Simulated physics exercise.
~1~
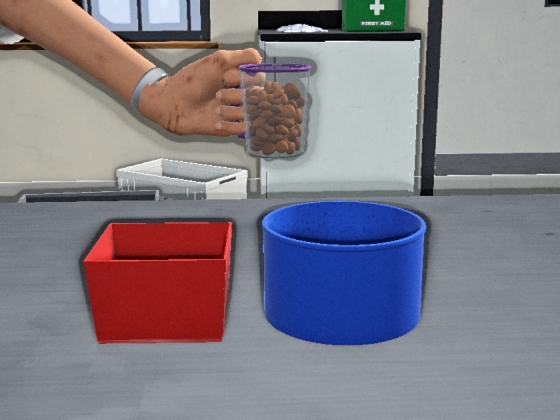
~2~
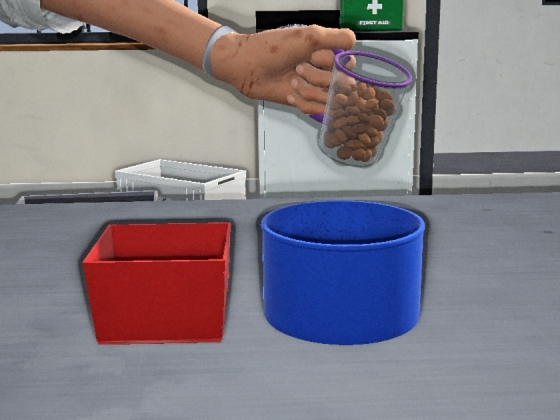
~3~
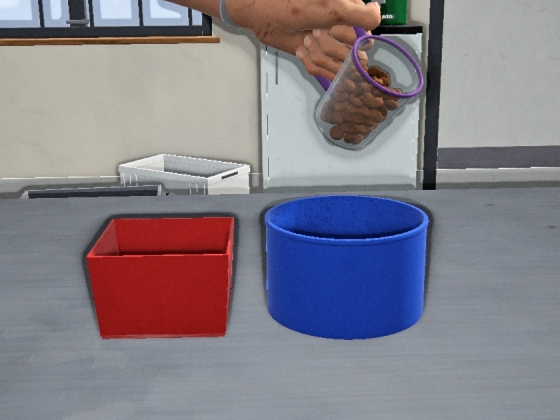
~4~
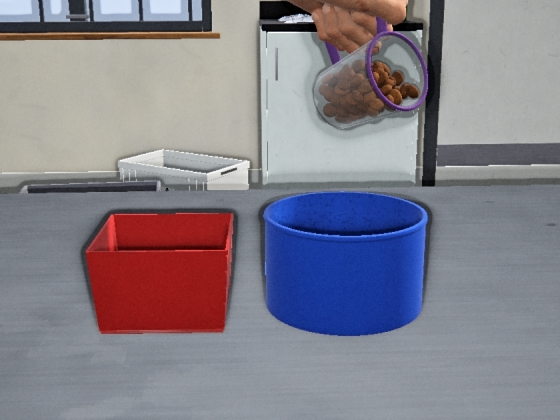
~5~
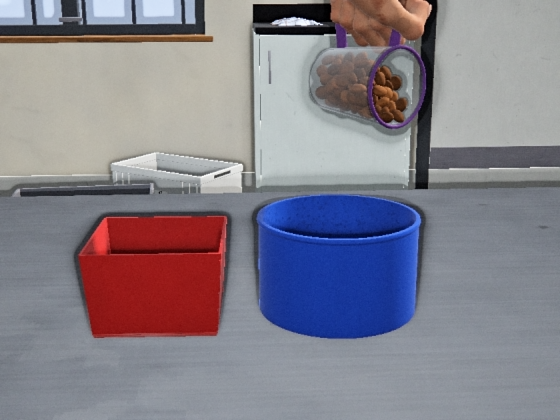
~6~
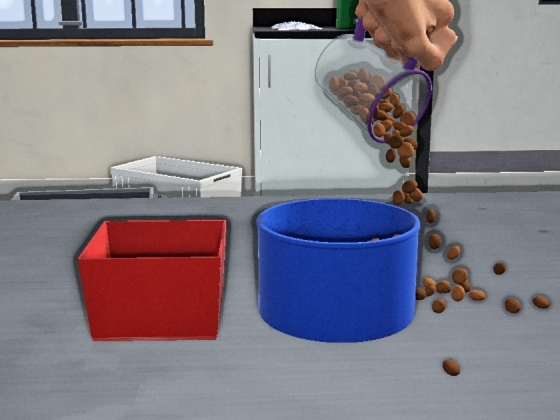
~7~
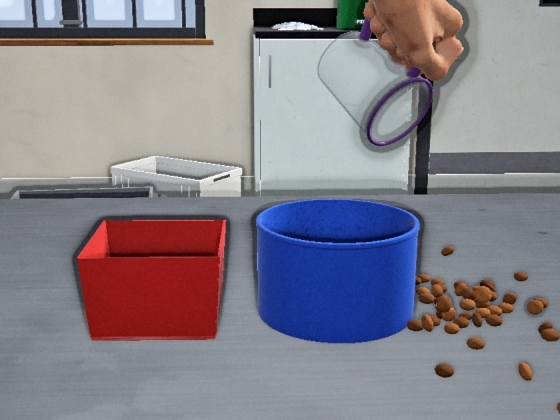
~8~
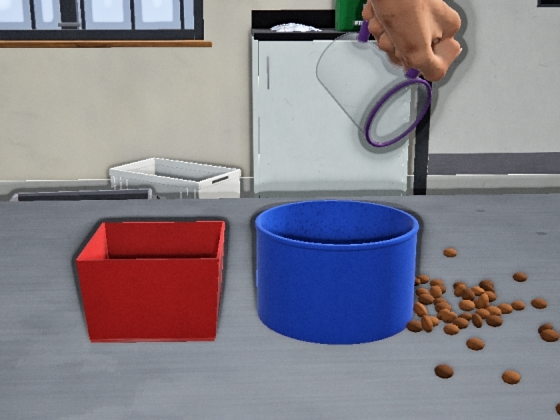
A hand holds a clear cup with a purple rim, full of brown kibble, above a grey table seen from the front and slightly above. On the table sit a red square tin at left and a round blue pot at right, with a white crate and pale cabinet behind. The hand carries the cup rightward over the blue pot and tips it steadily to the right. Kibble spills from the rim past the pot's right side, bouncing and scattering across the table. The hand holds the emptied cup tilted downward, with many pieces lying right of the blue pot.
